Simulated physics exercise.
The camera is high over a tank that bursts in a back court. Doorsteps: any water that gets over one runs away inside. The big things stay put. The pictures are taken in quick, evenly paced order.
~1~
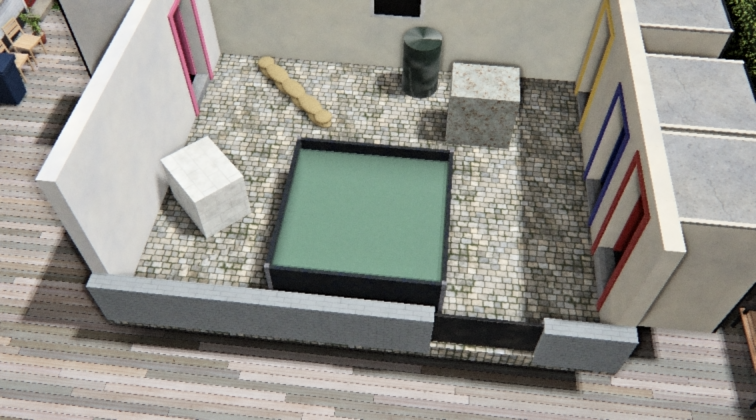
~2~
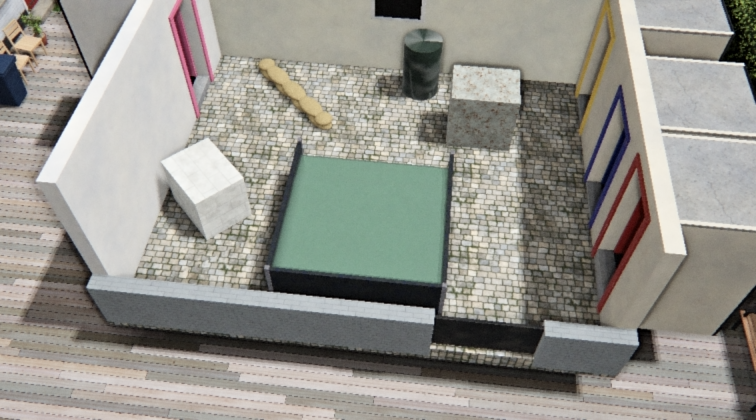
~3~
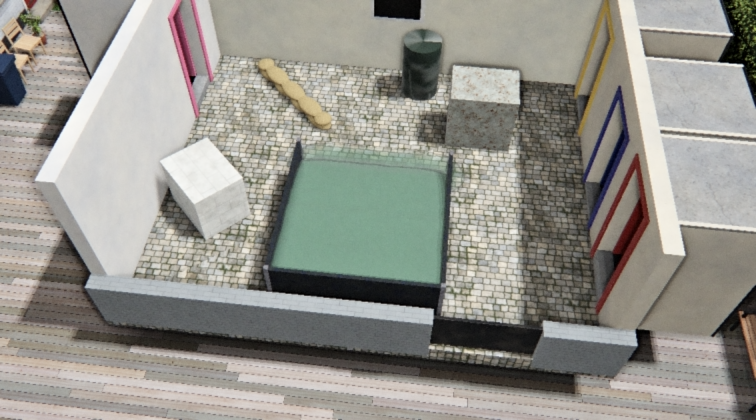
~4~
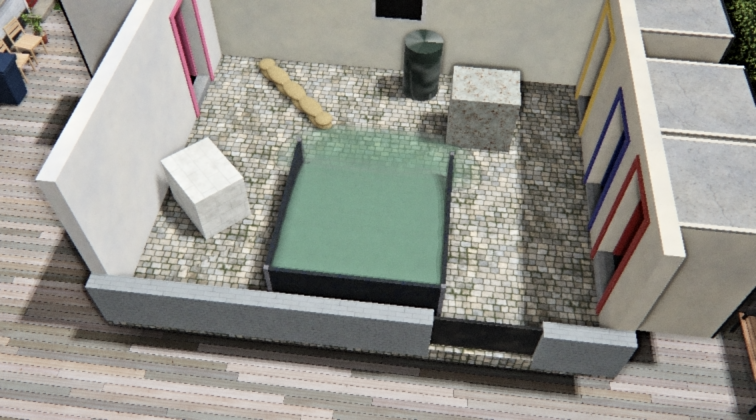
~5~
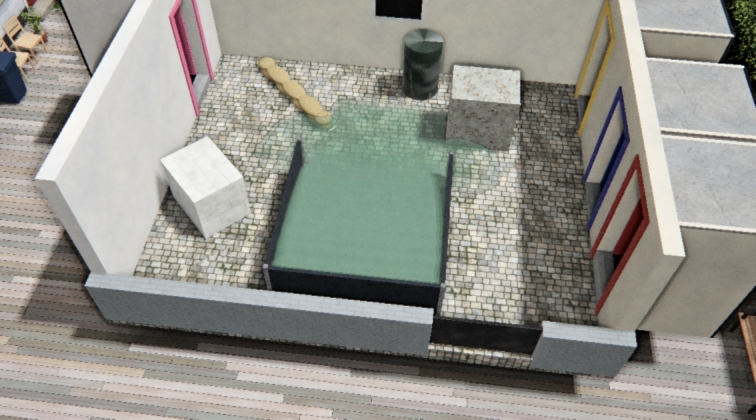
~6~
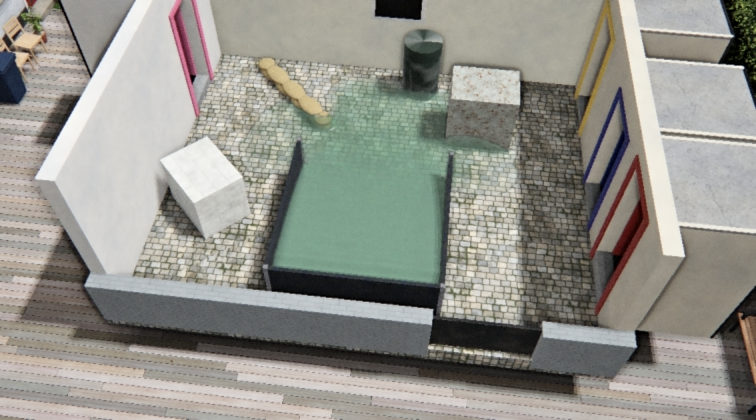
At first, an open tank of green water stands whole and still on a cobbled court, among pale blocks, a dark drum and low walls. Then its far side is gone, and water pours out through the gap, spreading in a thin green sheet across the cobbles toward the drum and the speckled block.
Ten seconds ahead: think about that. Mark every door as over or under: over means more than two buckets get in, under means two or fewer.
Blue door - over; red door - under; pink door - over; yellow door - over.
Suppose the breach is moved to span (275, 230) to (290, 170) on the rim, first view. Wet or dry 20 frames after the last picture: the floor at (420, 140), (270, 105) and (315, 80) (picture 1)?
Untouched, submerged, submerged.
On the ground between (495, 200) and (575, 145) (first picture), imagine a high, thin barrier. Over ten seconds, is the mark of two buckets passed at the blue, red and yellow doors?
Result: Blue door remains below; red door remains below; yellow door ends up above.
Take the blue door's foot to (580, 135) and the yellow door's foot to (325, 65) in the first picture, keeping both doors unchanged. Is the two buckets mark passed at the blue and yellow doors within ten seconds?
Put simply, the blue door tops the mark and the yellow door tops the mark.
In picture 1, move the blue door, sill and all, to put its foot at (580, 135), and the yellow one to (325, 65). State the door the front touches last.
That is the one in red.
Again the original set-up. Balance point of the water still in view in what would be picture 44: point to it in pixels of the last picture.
Somewhere near (368, 167).
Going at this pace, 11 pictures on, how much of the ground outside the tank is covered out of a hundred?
Some 55 per cent.
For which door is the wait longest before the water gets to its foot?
Result: The one in red.
A moment on, water covers 40 % of the floor; the blue door not reached, the red door not reached, the pink door not reached, the yellow door not reached.
Next, water covers 55 % of the floor; the blue door under two buckets in, the red door not reached, the pink door under two buckets in, the yellow door wet at the sill, nothing in.
Then, water covers 65 % of the floor; the blue door over two buckets in, the red door wet at the sill, nothing in, the pink door over two buckets in, the yellow door far over two buckets in.
Later, water covers 95 % of the floor; the blue door over two buckets in, the red door wet at the sill, nothing in, the pink door far over two buckets in, the yellow door far over two buckets in.
In the end, water covers 95 % of the floor; the blue door far over two buckets in, the red door wet at the sill, nothing in, the pink door far over two buckets in, the yellow door far over two buckets in.
